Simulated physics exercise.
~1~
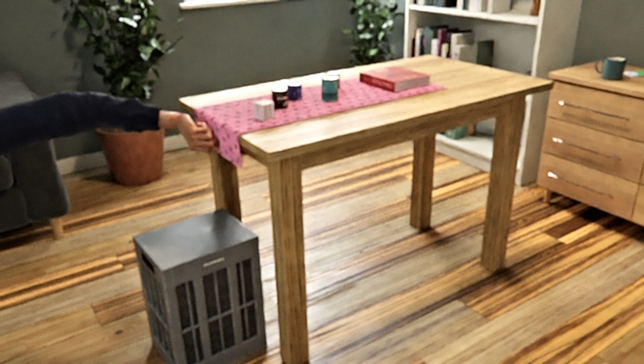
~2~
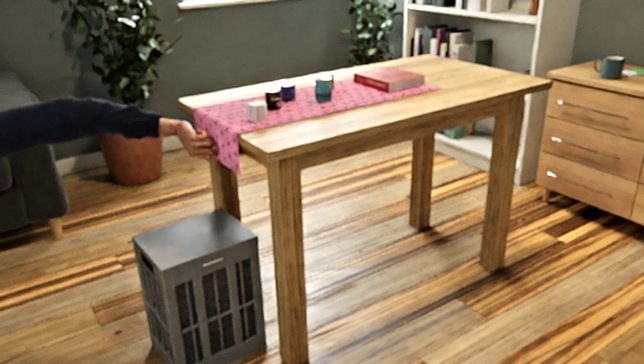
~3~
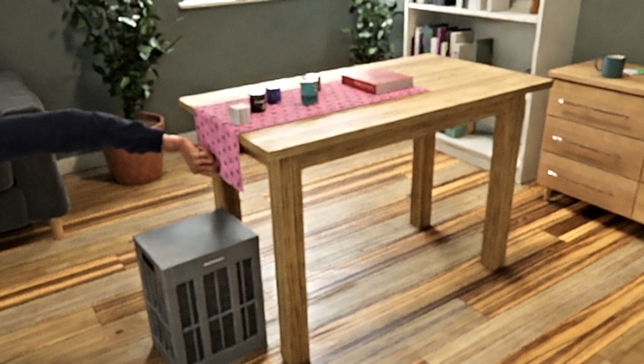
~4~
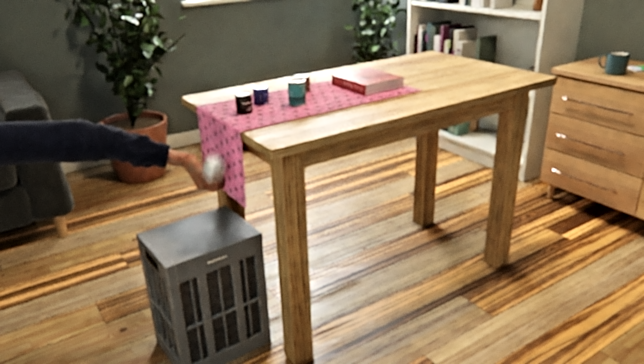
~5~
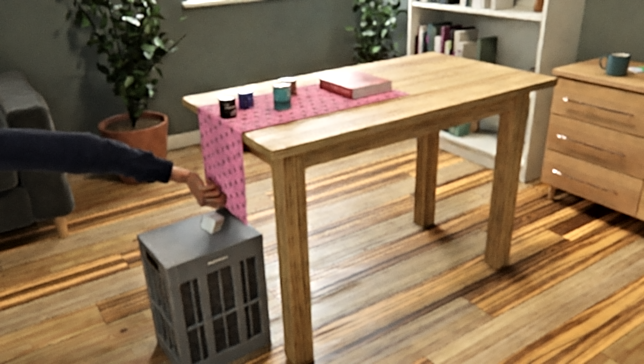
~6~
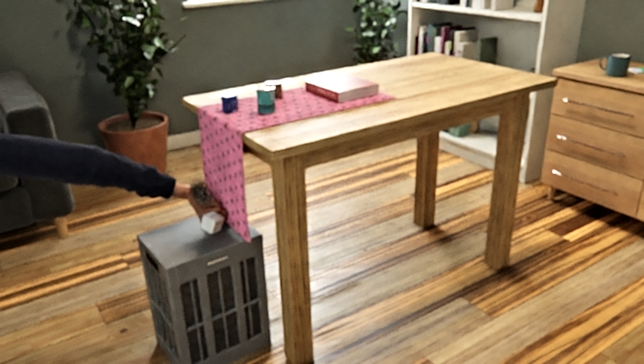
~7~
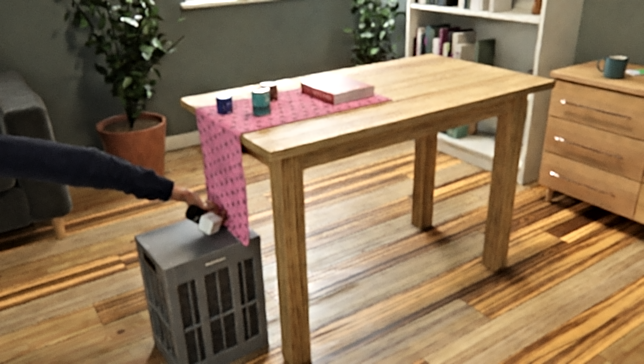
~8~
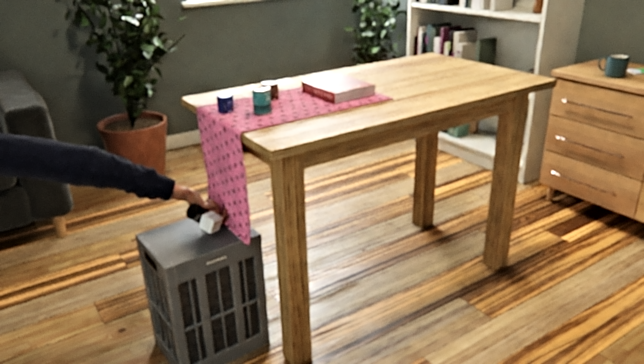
A bright pink runner lies across a wooden table, seen from slightly above in a room with a wood floor, potted plants and a white bookcase. On it stand a white cube, dark and blue pots, a turquoise can and a red book, with another small item partly hidden behind. A dark-sleeved arm at left grips the cloth's hanging end and draws it down toward a grey crate, carrying everything leftward. The white cube tips off the edge and lands on the crate, then the black pot drops beside it. The cloth stops at the crate, the rest still standing on the table.
